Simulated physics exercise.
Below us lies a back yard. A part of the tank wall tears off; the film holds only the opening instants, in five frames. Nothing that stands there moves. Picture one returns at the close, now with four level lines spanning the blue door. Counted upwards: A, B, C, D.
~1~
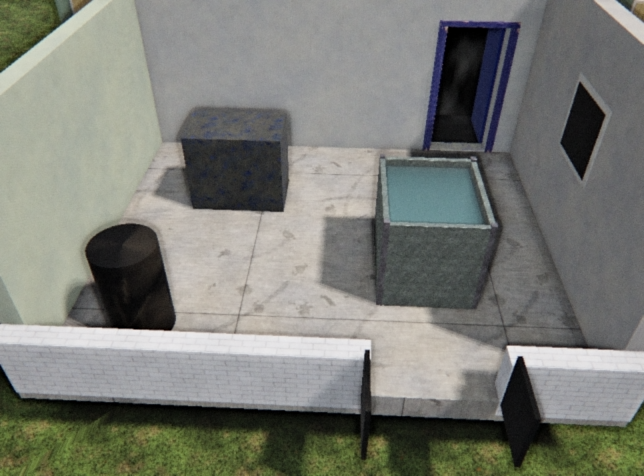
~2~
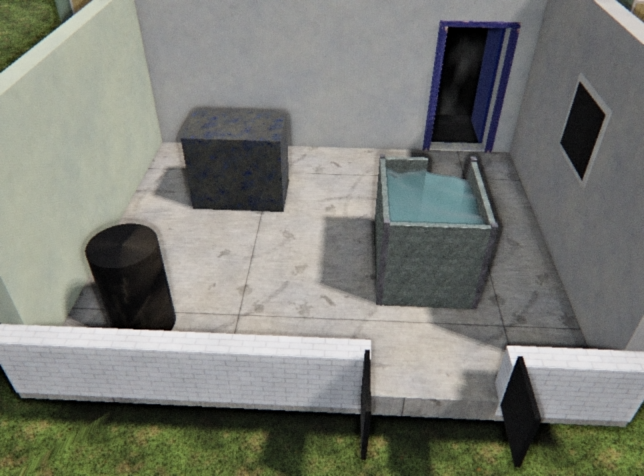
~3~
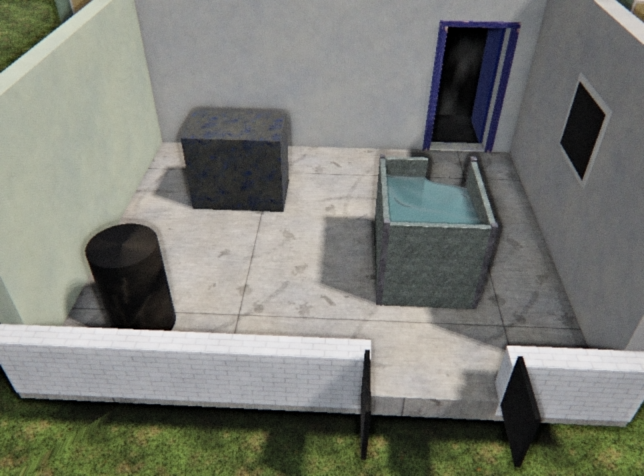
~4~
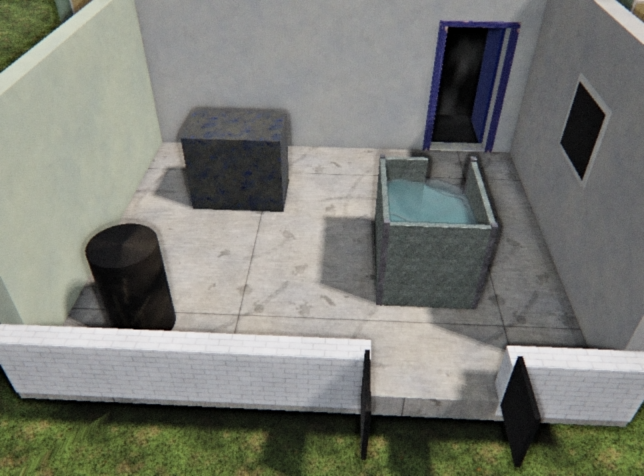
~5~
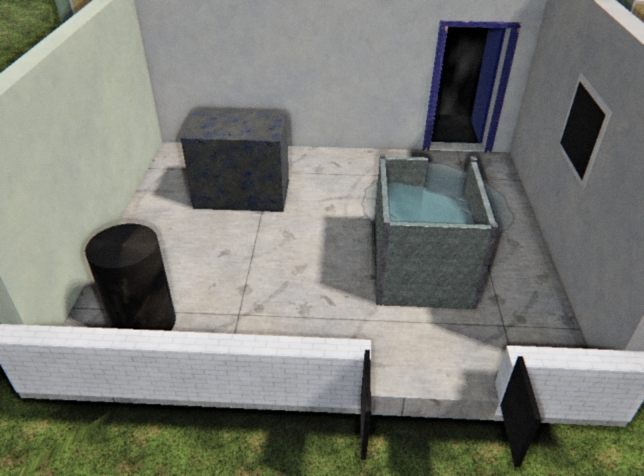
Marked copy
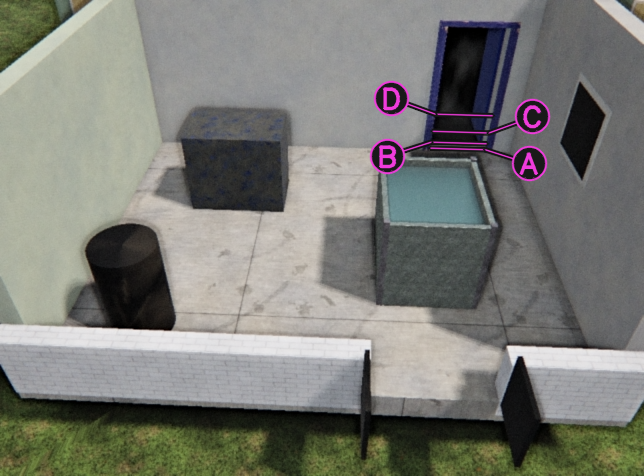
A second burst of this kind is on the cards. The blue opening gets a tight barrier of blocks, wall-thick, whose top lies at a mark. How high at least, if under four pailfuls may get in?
Go for C.
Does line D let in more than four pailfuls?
No, not at all.
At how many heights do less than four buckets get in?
Two of the four.
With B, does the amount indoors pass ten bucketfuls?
Yes, clearly.
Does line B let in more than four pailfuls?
Yes.
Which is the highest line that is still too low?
B.
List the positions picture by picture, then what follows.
Water in the tank at rest, its middle at (433, 195); foot of the blue doorway at (457, 151); open gate at (439, 339).
Water covers 1 % of the ground, its front hidden from here.
Water covers 3 % of the ground, its front hidden from here.
Water covers 6 % of the ground, its front hidden from here.
Water covers 12 % of the ground and shows as far out as (442, 166).
On the marked copy, A at (457, 148); B at (458, 142); C at (460, 132); D at (463, 114); from the bottom up A, B, C, D.
If A is chosen, dozens of bucketfuls pour in.
If B is chosen, some 15 bucketfuls get in.
If C is chosen, a bucket or two gets in.
If D is chosen, nothing gets over.
